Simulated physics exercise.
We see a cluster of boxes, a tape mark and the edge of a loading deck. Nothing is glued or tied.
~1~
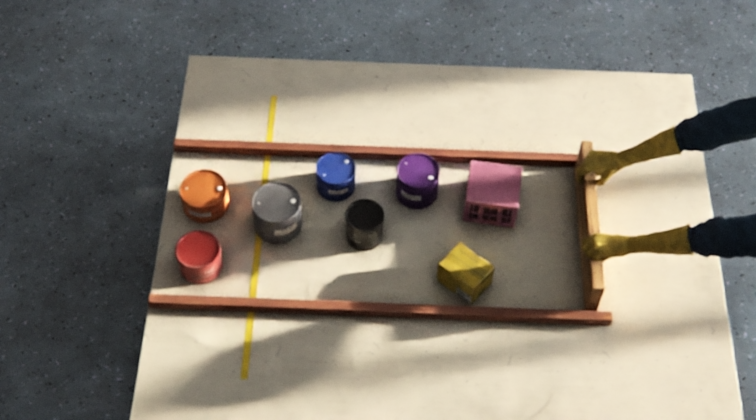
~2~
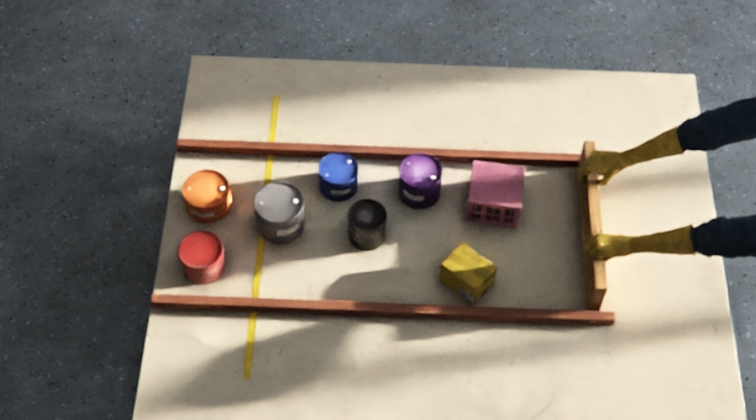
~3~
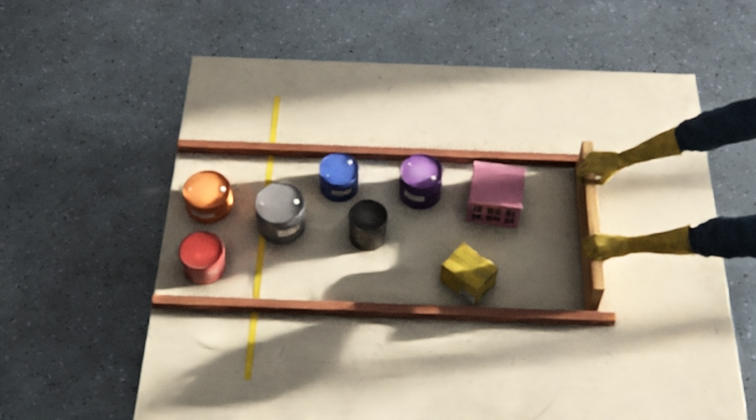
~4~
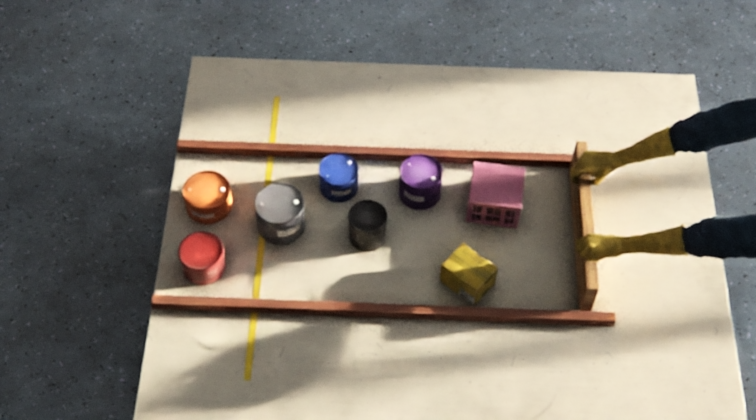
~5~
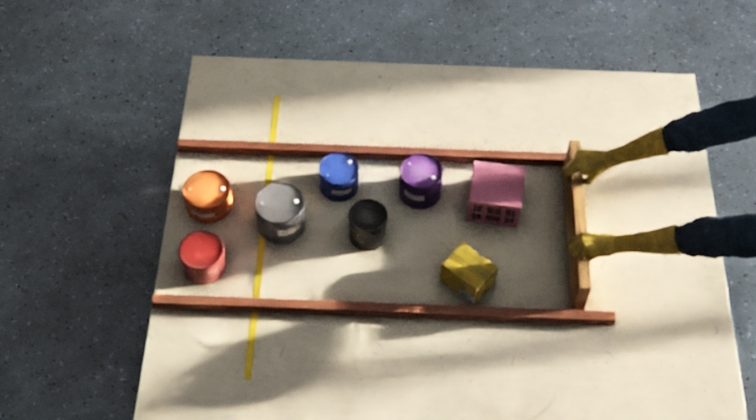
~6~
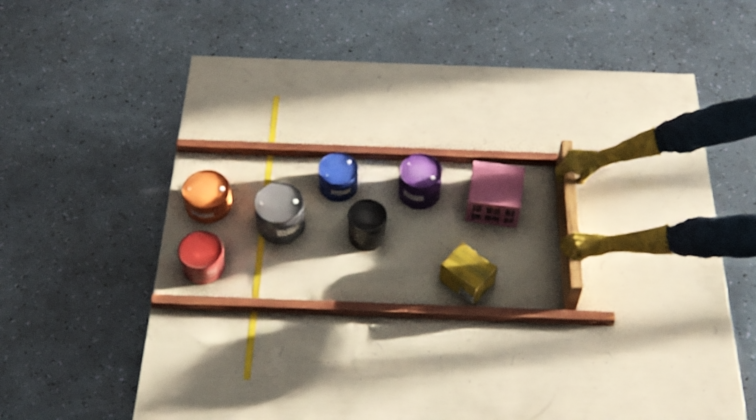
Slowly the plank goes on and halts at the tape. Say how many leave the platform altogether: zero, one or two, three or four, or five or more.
As it turns out, the number that fall off is one or two.
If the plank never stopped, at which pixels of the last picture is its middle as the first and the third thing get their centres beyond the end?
About (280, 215), then (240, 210).
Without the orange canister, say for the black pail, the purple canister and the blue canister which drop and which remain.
The black pail holds on; the purple canister does not fall; the blue canister falls.
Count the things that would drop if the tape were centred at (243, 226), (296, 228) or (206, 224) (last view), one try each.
It would be 2, 0 and 5.
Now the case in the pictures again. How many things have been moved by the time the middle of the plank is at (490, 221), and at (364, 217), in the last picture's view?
3 and 5.
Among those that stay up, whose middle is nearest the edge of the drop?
The purple canister ends nearest.
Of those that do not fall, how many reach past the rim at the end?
It comes to 0.
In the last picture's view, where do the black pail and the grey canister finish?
The black pail stops around (243, 222); the grey canister around (199, 222).
Soon after, none off yet; orange canister at rest near (207, 197); red pail at rest near (202, 258); grey canister at rest near (280, 213).
In the end, the number that fall off is one or two; gone, blue canister and orange canister.
